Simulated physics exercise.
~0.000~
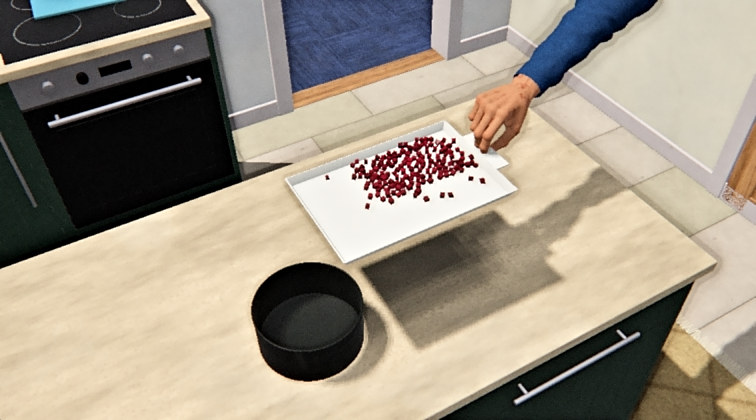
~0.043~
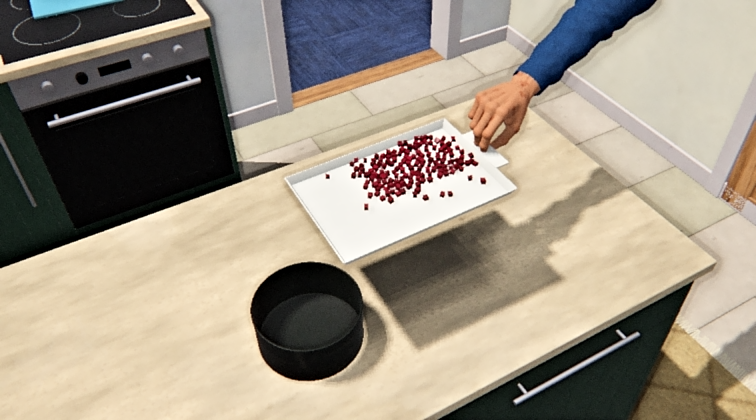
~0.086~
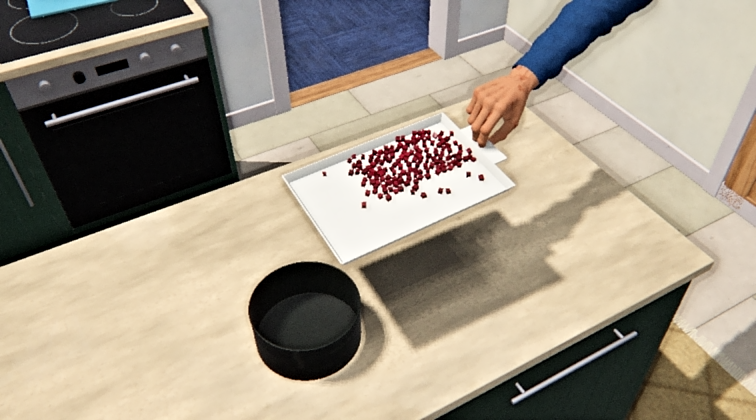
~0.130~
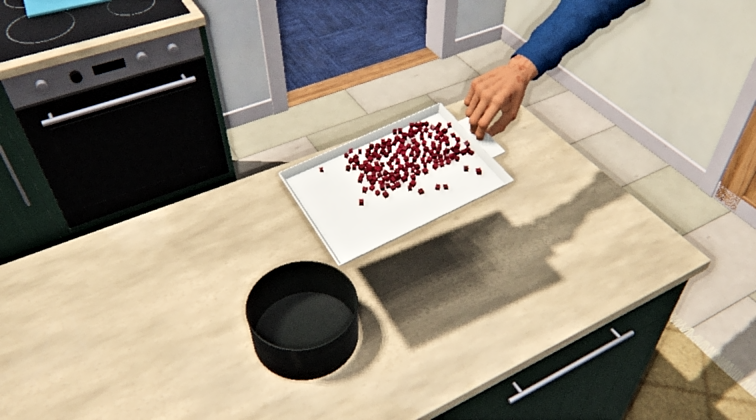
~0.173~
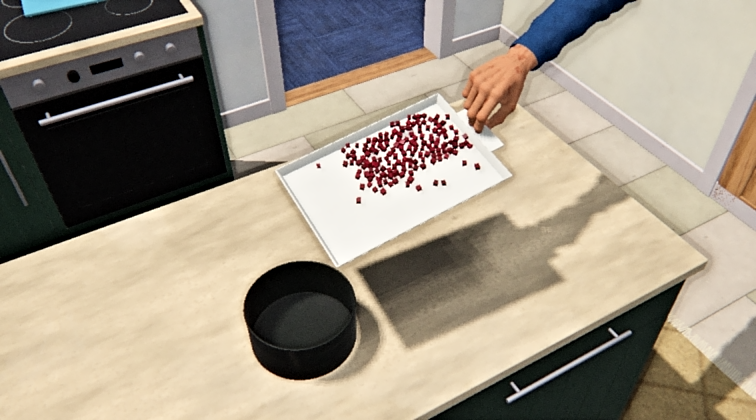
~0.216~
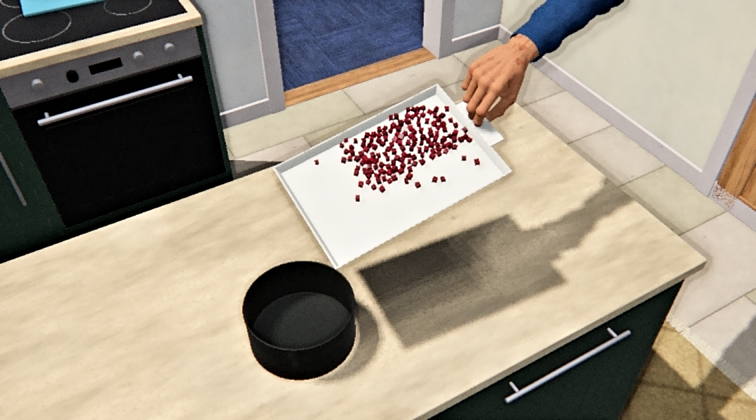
A hand tilts a white tray of dark red cubes slightly toward the left front.
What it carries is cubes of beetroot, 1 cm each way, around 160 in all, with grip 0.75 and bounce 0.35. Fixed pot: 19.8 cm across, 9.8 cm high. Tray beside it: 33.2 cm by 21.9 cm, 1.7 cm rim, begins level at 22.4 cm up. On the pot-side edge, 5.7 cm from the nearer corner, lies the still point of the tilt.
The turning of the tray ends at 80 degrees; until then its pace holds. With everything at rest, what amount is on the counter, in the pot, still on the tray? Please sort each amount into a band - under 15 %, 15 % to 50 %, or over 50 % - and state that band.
Counter: Over 50 %; pot: 15 % to 50 %; tray: Under 15 %.
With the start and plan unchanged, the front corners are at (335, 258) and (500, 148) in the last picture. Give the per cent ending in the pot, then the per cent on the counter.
Pot 35 % / counter 65 %.
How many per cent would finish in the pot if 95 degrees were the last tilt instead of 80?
In that case it comes to about 40 in a hundred.
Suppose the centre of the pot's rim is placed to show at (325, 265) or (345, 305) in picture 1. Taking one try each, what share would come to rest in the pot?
Estimates: 0 in a hundred and 70 in a hundred.
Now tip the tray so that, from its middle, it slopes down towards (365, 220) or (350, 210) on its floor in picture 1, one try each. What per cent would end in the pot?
Near 70 and 35 percent, in that order.
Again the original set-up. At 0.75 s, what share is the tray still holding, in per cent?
Close to 85 in a hundred parts of the load.
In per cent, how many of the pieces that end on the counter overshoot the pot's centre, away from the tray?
That comes to roughly 80 percent.
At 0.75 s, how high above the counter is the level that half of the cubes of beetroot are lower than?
The halfway line is at about 24 cm.
Then, at 0.54 s, tilt 47 degrees; the tray holds 100 %, the pot 0 %.
After 0.75 s, tilt 68 degrees; the tray holds 85 %, the pot 0 %.
Then, at 1.08 s, tilt 80 degrees; the tray holds 5 %, the pot 35 %.
In the end, at 2.2 s, counter 60 %, pot 40 %, tray 0 %.
